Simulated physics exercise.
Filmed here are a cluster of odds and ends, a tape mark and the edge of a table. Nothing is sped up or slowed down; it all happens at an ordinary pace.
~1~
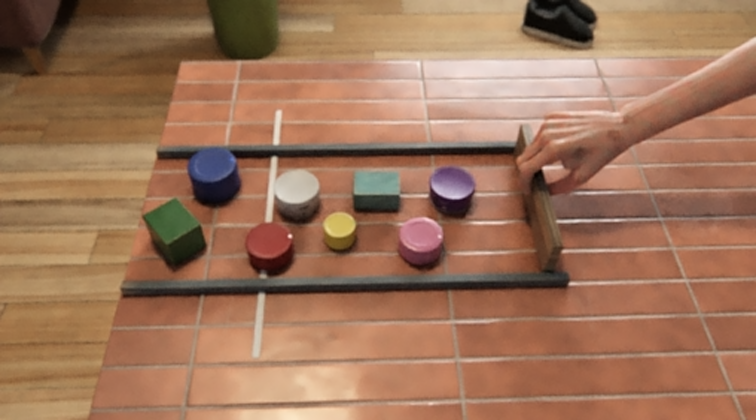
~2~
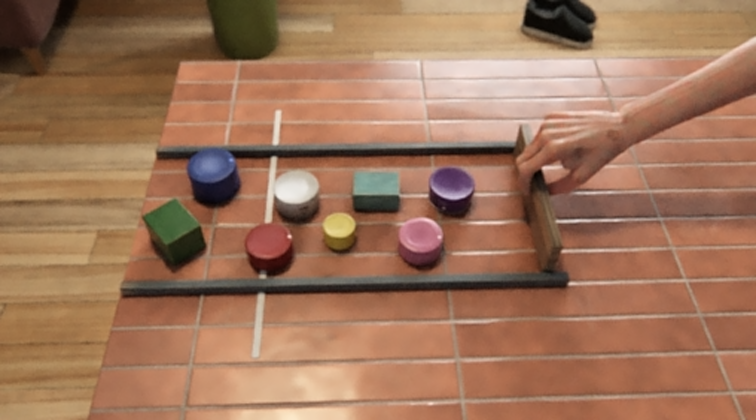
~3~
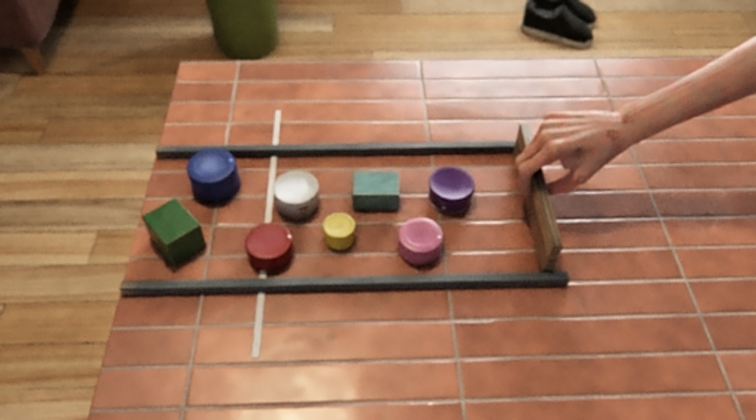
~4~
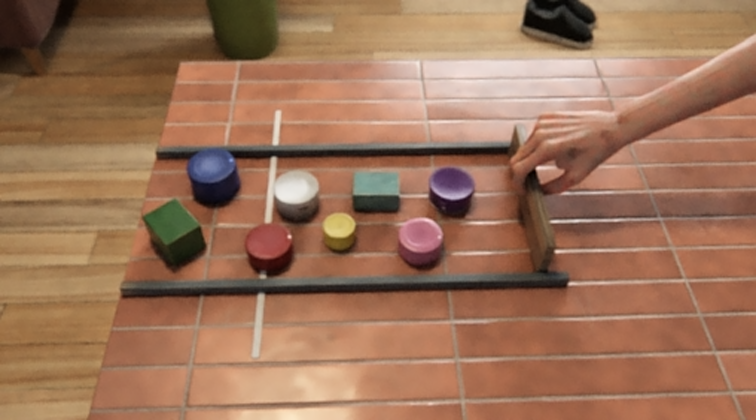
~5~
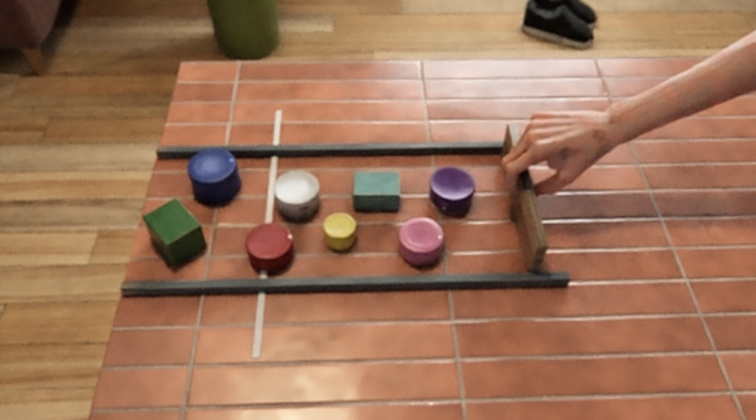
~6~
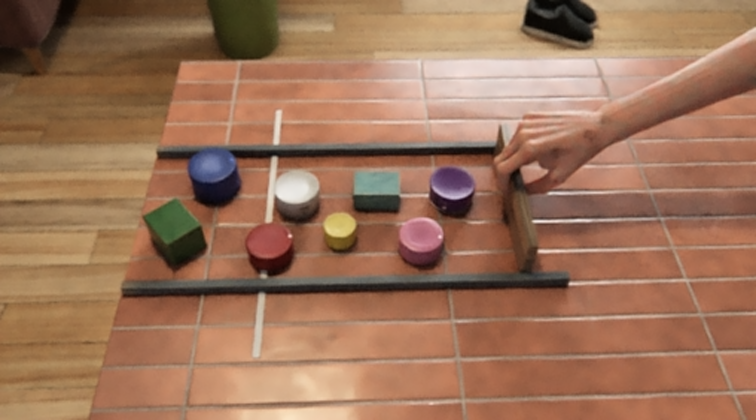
Hand sliding a wooden board slightly left between two dark rails on a tiled surface, while colourful lids and blocks stay still.
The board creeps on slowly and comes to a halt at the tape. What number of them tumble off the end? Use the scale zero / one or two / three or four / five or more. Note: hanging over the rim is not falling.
On that scale it is zero.
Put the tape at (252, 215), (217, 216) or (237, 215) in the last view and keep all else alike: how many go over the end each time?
The counts would be 1, 2 and 2.
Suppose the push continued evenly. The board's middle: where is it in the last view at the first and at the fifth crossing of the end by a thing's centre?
For the first, roughly (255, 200); for the next, roughly (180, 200).
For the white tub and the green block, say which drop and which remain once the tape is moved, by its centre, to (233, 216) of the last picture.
The white tub drops off; the green block is lost.
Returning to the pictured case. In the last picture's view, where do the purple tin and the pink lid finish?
Purple tin: About (247, 195); pink lid: About (243, 249).
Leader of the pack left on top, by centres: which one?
Result - the green block.
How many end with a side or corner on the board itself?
Contact count: 2.
Soon after, none off yet; green block at rest near (175, 231); blue lid at rest near (215, 175); red lid at rest near (270, 246).
Then, none off yet; green block moved a little near (156, 240); blue lid at rest near (210, 174); red lid moved about its own width near (232, 248).
At rest, the number that fall off is zero.
